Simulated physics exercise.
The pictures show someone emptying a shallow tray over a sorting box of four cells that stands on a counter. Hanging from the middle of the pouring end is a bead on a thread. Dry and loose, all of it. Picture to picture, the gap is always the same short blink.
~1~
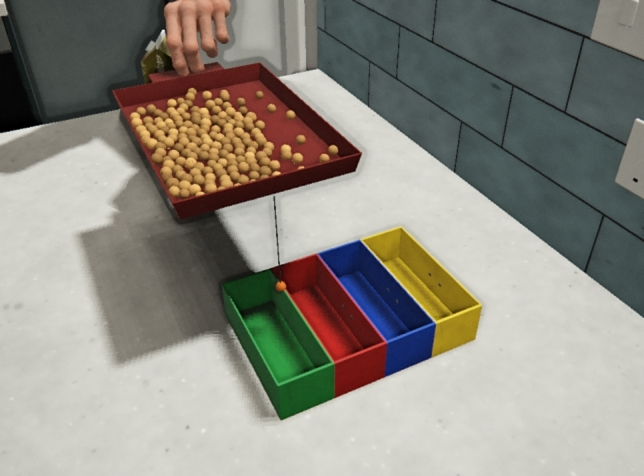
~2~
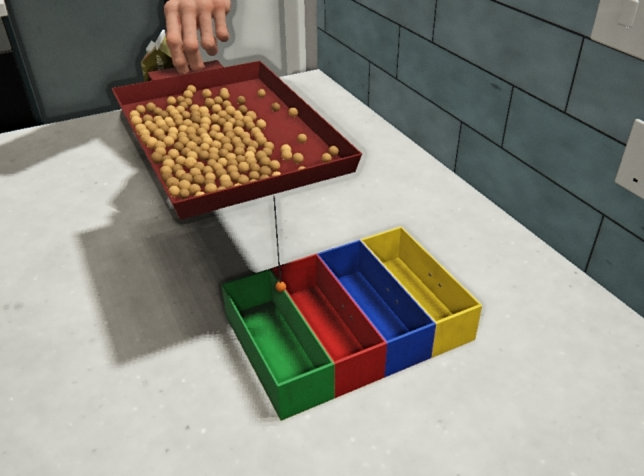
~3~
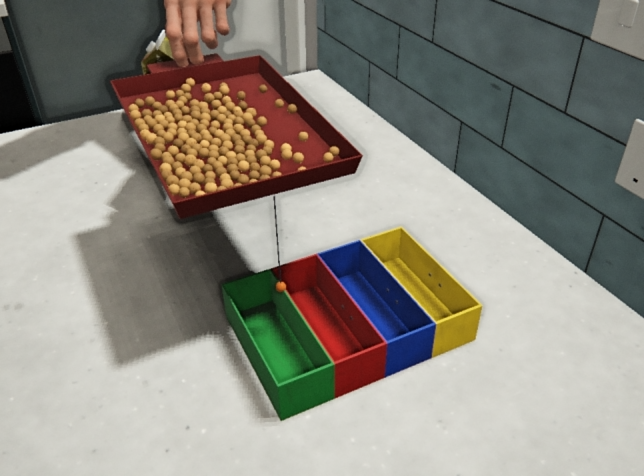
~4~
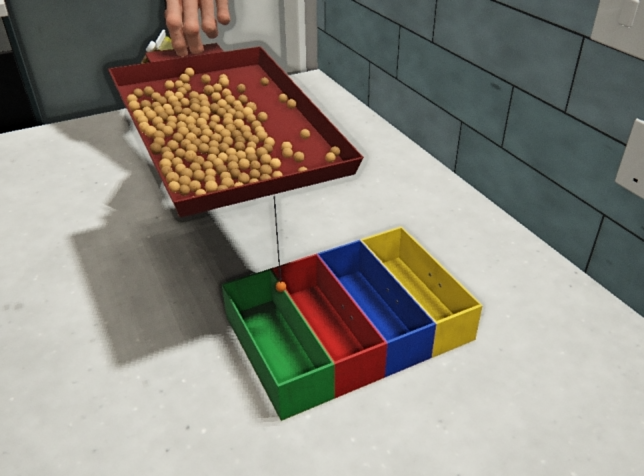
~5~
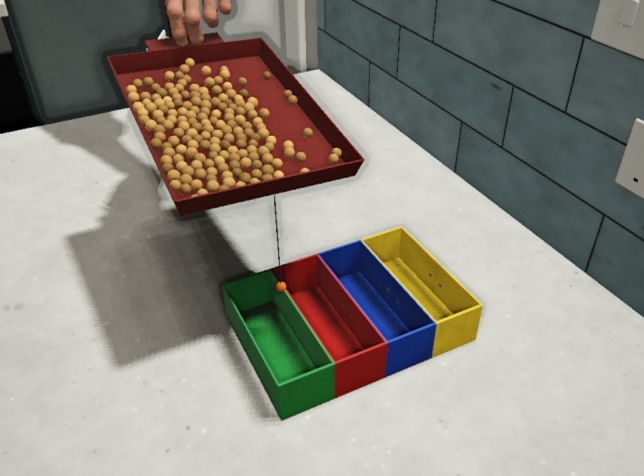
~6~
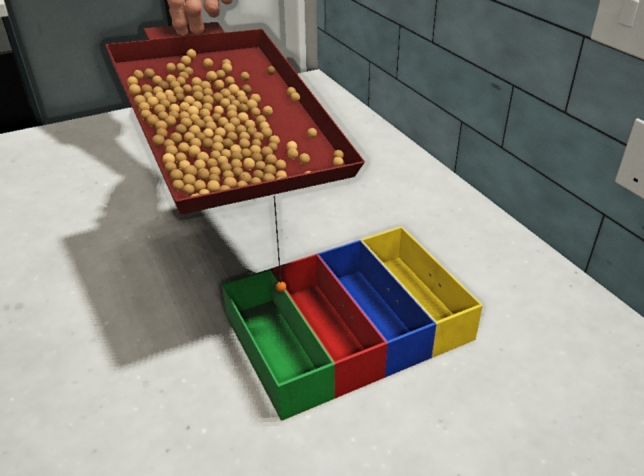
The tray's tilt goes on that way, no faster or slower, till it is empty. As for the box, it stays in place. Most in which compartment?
Blue compartment.
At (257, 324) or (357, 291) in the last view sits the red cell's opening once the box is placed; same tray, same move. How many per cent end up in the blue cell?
You'd get 20 in a hundred first and 20 in a hundred after that.
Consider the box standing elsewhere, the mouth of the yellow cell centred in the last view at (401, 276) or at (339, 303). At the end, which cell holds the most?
Result 1: That blue cell. Result 2: The cell in yellow.
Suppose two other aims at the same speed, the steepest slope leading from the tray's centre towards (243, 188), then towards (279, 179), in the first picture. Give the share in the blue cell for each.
The first try gives close to 0 percent; the next gives 30 percent.
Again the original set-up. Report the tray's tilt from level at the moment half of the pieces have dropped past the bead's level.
Roughly 85°.
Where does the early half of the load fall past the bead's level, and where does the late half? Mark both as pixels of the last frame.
Earlier portion about (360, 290); later portion about (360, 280).
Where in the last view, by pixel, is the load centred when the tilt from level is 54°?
Somewhere about pixel (293, 156).
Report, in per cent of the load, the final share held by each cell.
The green cell holds 0 %, the red cell 30 %, the blue cell 60 % and the yellow cell 0 %.
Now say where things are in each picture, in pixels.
The first frame shows corners of the pouring end near (177, 199) and (355, 152), level; middle of the load near (208, 143), round wooden beads; bead on its thread near (281, 287); green cell near (307, 388); red cell near (360, 367); blue cell near (410, 347); yellow cell near (457, 328).
The second frame shows corners of the pouring end near (177, 199) and (356, 153), level; middle of the load near (207, 142).
The third frame shows corners of the pouring end near (178, 198) and (356, 154), tipped barely, lowest at the right corner; middle of the load near (207, 139).
The fourth frame shows corners of the pouring end near (178, 197) and (357, 156), tipped a little, lowest at the right corner; middle of the load near (207, 134), only a few on the move.
The fifth frame shows corners of the pouring end near (179, 197) and (358, 158), tipped a little, lowest at the right corner; middle of the load near (208, 130), only a few on the move.
The sixth frame shows corners of the pouring end near (180, 196) and (358, 160), tipped a little, lowest at the right corner; middle of the load near (211, 127), the bulk on the move; green cell near (307, 389); red cell near (360, 367); blue cell near (410, 347); yellow cell near (457, 328).
Shortly afterwards, tray tipped steeply; all but a few on the tray; only a few in the blue cell; only a few falling or outside the box.
Next, tray tipped right over; a little on the tray; near half in the blue cell; near a quarter in the red cell; only a few in the green cell; only a few in the yellow cell; a little falling or outside the box.
Some moments later, tray tipped past a quarter turn; near two thirds in the blue cell; near a quarter in the red cell; only a few in the green cell; only a few in the yellow cell; only a few falling or outside the box.
In the end, tray tipped past a quarter turn; near two thirds in the blue cell; near a quarter in the red cell; only a few in the green cell; only a few in the yellow cell; only a few outside the box.
